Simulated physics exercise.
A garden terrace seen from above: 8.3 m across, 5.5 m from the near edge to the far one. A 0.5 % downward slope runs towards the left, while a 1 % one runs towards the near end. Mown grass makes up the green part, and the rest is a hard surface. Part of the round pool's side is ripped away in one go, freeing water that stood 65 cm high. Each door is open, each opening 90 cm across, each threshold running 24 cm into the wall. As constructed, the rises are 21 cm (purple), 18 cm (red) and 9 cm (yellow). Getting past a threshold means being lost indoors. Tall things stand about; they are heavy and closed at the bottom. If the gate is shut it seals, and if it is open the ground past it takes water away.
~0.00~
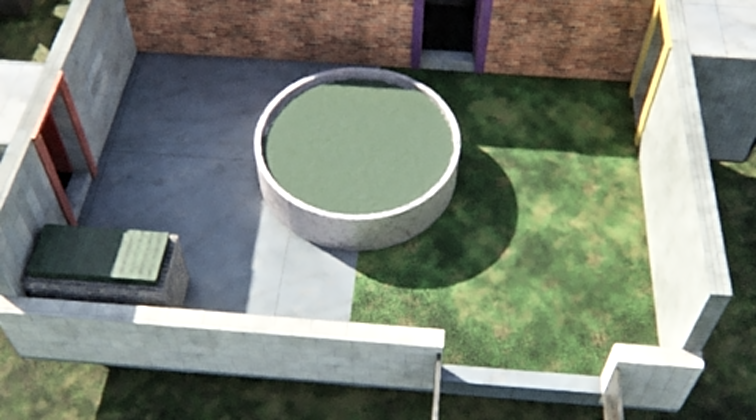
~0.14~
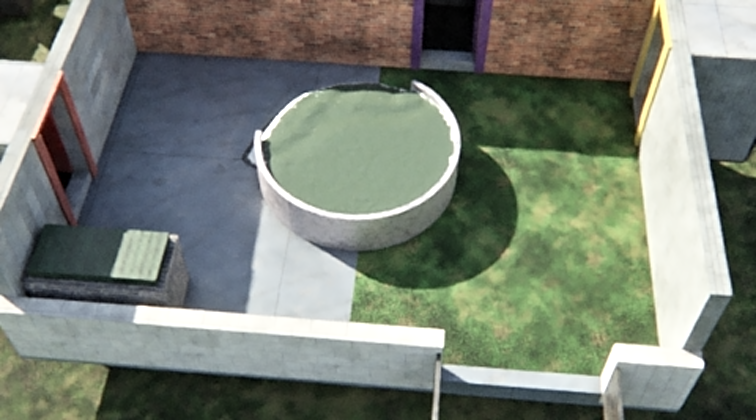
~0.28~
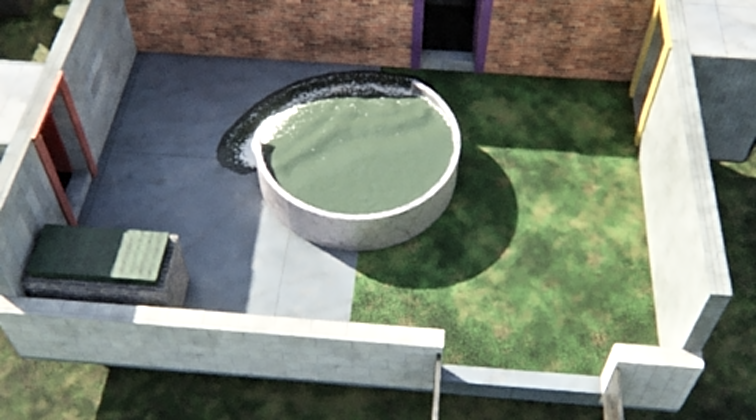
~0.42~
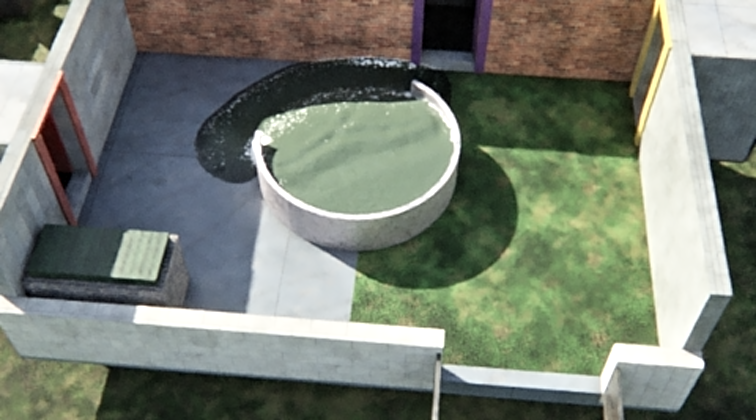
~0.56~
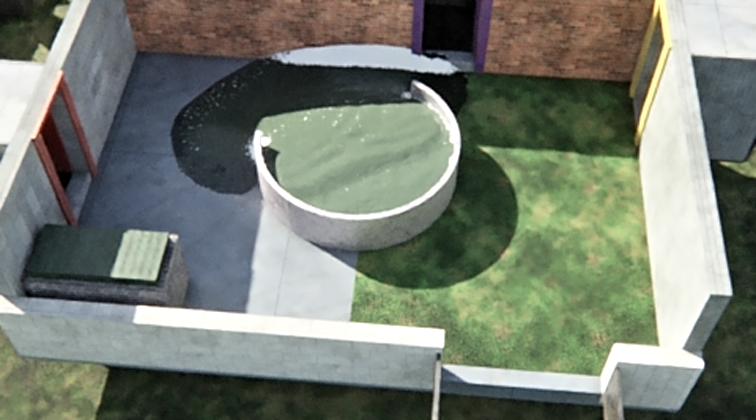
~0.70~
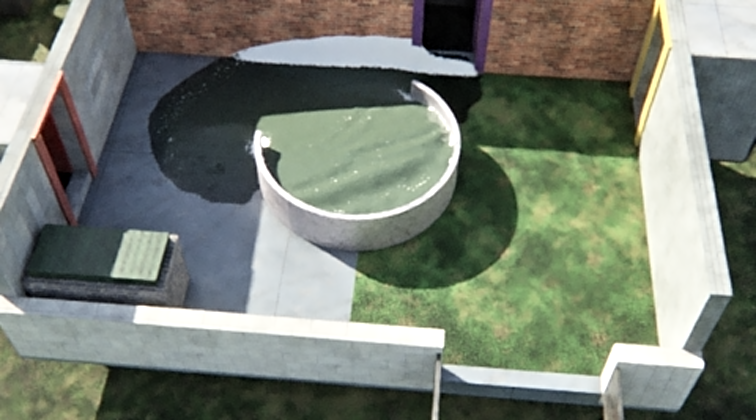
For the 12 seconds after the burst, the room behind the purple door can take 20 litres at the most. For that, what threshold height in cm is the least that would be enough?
A threshold of about 16 cm would just do.
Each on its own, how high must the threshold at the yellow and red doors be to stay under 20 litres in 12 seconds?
About 7.0 cm at yellow and about 19 cm at red.
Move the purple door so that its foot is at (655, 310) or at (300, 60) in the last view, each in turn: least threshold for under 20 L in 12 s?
You'd want about 7.5 cm there first, then about 33 cm.
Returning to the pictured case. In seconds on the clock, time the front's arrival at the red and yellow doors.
Red at 1.6 s and yellow at 2.8 s.
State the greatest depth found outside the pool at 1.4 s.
About 57 cm.
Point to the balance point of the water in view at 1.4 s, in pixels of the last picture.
Centre estimate: (327, 137) px, approximately.
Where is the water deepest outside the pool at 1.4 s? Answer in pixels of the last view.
(137, 54).
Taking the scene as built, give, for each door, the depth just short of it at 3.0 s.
In cm - purple: 15, red: 16, yellow: 6.
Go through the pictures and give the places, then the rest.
In the first picture, still water, 65 cm deep, in the round pool at (358, 142); the purple door at (451, 24) is dry.
In the second picture, water pours out on the far side and has run 0.3 m, to a hidden place; about 8 cm deep outside, 65 cm at the back.
In the third picture, water pours out on the far side and has run 0.7 m, to (416, 79); about 10 cm deep outside, 65 cm at the back.
In the fourth picture, the gap is on the far side, the front 1.2 m out at (207, 125); the back of the round pool holds 65 cm.
In the fifth picture, the front is at (184, 113), 1.6 m from the gap on the far side; 6.1 m2 of floor is wet, 65 cm left at the back.
In the sixth picture, water pours out on the far side and has run 2.1 m, to (165, 101); about 8 cm deep outside, 62 cm at the back; water is at the purple door at (451, 24).
After 1.4 s water covers 30 % of the floor, deepest (57 cm) near (137, 54); 20 cm at the purple door, 3 litres in over its 21 cm threshold.
After 3.0 s water covers 50 % of the floor, deepest (44 cm) near (158, 56); 15 cm at the purple door, 5 litres in over its 21 cm threshold.
After 12.0 s water covers 100 % of the floor, deepest (12 cm) near (84, 205); 5 cm at the purple door, 5 litres in over its 21 cm threshold.
At the purple door as built, the water arrived by 0.6 s and peaked near 30 cm at 0.7 s.
Run again over the same 12 s with other heights there, 27 litres in over 14.5 cm, 9 litres over 19.5 cm. The limit of 20 litres is kept from about 16 cm up.
